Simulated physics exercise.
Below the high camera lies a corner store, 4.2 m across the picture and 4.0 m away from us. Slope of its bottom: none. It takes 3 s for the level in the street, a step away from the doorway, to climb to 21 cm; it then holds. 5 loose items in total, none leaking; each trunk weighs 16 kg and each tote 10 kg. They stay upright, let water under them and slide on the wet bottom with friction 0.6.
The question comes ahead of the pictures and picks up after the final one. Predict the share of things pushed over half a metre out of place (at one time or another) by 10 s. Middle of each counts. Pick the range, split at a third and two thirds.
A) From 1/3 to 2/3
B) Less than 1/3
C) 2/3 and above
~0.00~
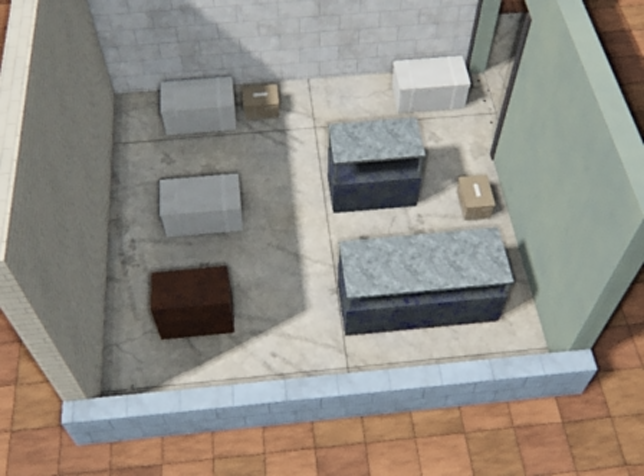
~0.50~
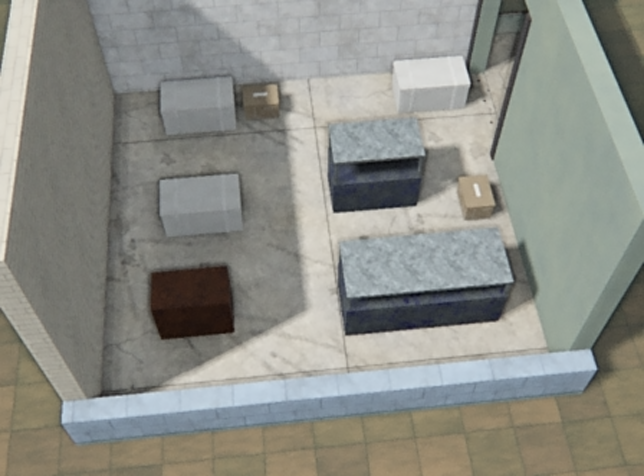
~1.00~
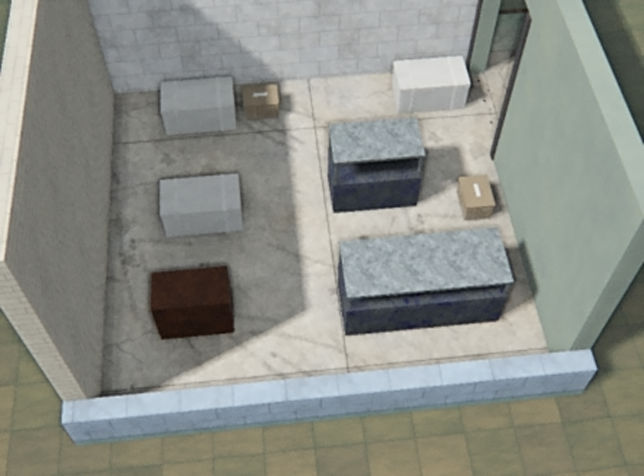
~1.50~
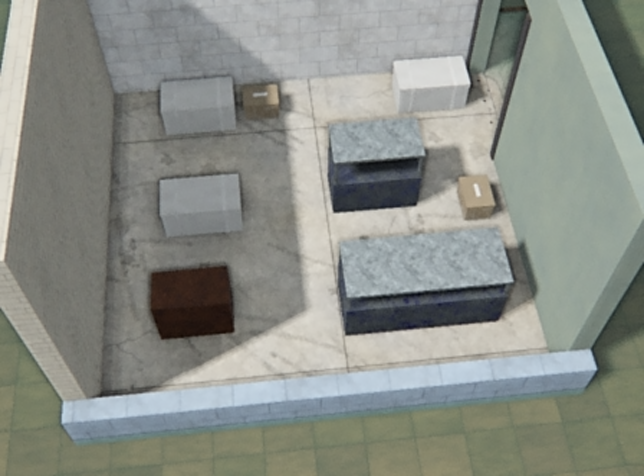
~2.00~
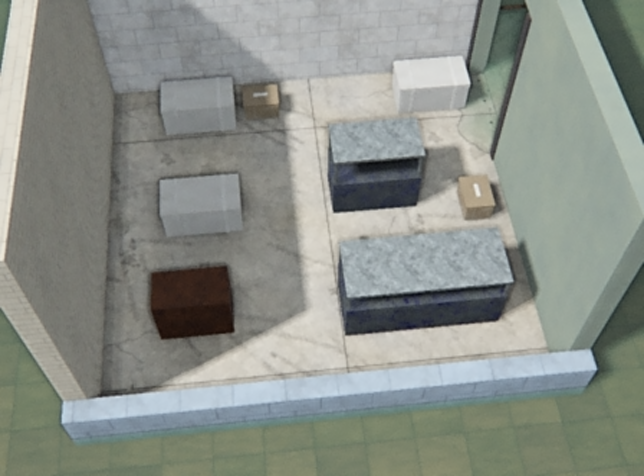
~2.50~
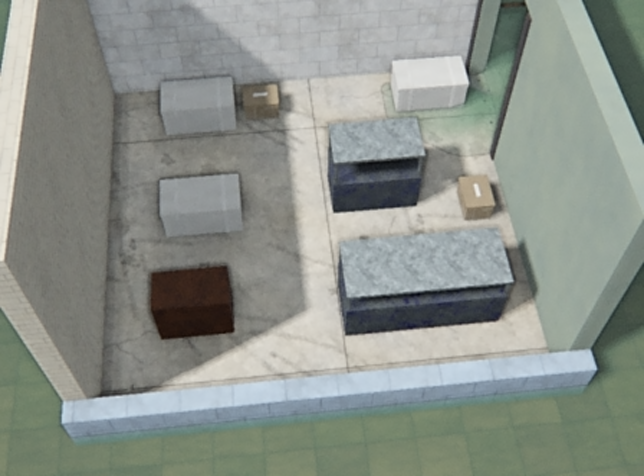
2/3 and above.
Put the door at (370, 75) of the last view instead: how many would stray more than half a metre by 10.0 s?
Then 3.
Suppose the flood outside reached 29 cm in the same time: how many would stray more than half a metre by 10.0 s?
Count: 4.
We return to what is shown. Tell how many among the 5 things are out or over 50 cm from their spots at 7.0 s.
I count 3 of them.
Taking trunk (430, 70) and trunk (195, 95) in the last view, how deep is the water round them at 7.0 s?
Roughly 6 and 12 cm.
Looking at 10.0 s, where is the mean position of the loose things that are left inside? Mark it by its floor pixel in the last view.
They're centred close to (266, 246).
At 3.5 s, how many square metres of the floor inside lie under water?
That flooded area is roughly 3.5 m2.
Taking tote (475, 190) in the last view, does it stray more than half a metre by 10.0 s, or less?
Answer: Below the mark.
After 3.5 s 0 of 5 are over 50 cm from their spots; 0 afloat.
After 4.5 s 1 of 5 are over 50 cm from their spots; 1 afloat.
After 7.0 s 3 of 5 are over 50 cm from their spots; 3 afloat.
After 10.0 s 4 of 5 are over 50 cm from their spots, and 4 have been at some point; 4 afloat.
